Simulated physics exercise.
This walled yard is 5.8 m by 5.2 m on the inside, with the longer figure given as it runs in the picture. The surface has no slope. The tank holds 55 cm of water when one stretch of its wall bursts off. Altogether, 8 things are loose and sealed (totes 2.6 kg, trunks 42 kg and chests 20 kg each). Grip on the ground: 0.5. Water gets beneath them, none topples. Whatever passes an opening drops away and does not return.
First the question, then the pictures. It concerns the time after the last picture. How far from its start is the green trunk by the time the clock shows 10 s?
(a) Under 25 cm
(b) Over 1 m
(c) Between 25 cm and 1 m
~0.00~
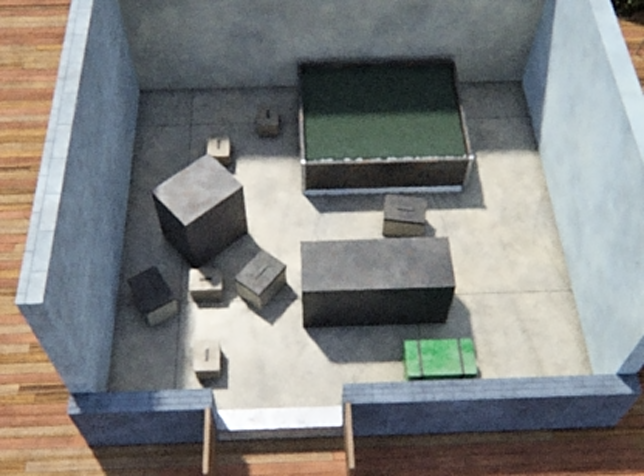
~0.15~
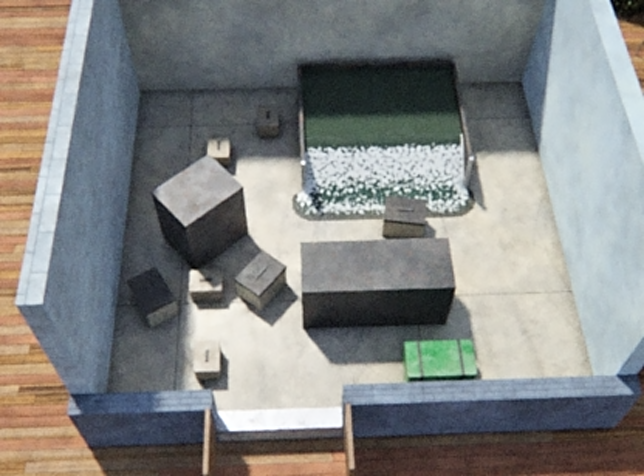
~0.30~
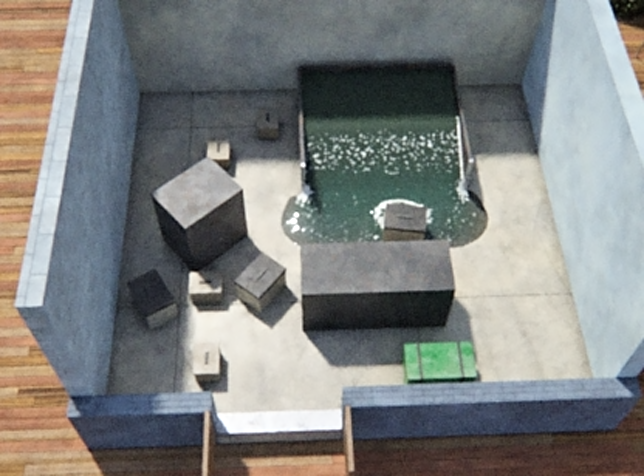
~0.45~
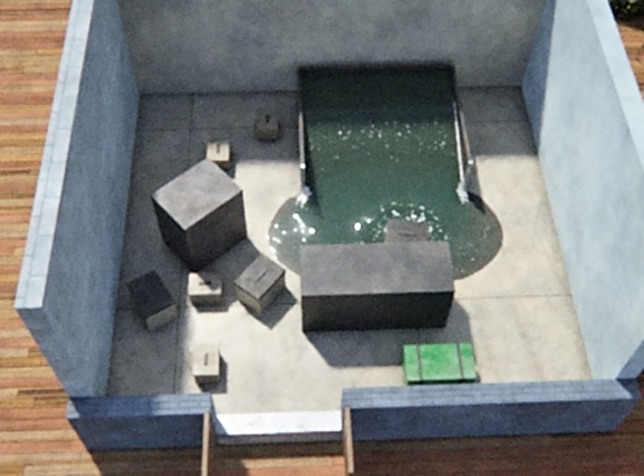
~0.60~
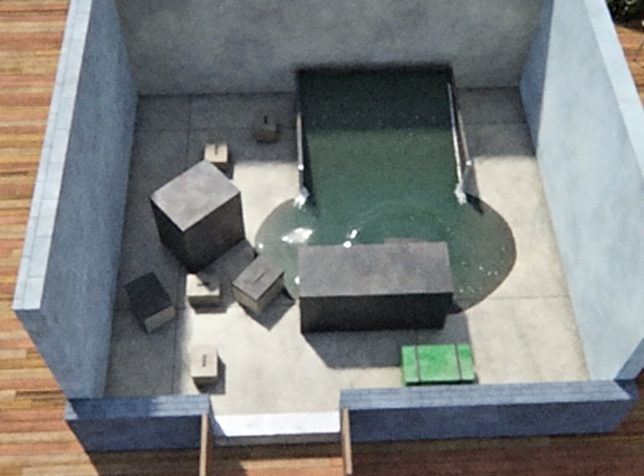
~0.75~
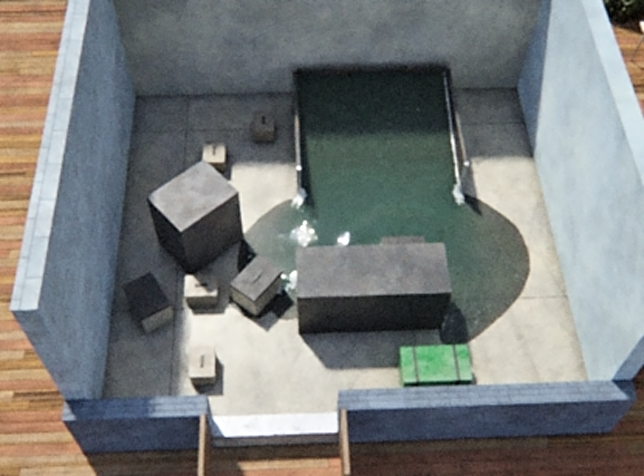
b, over 1 m.
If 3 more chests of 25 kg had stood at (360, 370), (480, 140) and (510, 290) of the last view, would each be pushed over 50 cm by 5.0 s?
Answers, first to last: Exceeding, not exceeding, exceeding.
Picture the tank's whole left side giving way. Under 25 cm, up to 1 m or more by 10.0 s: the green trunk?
If that happened, the green trunk does not really move.
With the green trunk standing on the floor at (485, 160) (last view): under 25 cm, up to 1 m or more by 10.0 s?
It hardly budges.
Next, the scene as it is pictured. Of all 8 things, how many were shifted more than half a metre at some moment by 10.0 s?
My count gives 8.
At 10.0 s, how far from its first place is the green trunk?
Some 200 cm, give or take.
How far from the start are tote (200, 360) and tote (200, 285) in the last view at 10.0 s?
First one gone out, then 80 cm for the second.
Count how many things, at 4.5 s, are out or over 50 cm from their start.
I get 6.
After 2.0 s the green trunk is near (436, 363), 0.0 m from its start, aground; 0 of 8 are out; 2 afloat.
After 4.5 s the green trunk is near (351, 342), 1.0 m from its start, aground; 0 of 8 are out; 6 afloat.
After 7.0 s the green trunk is near (272, 338), 2.0 m from its start, aground; 1 of 8 are out; 4 afloat.
After 10.0 s the green trunk is near (272, 338), 2.0 m from its start, aground; 1 of 8 are out; 3 afloat.
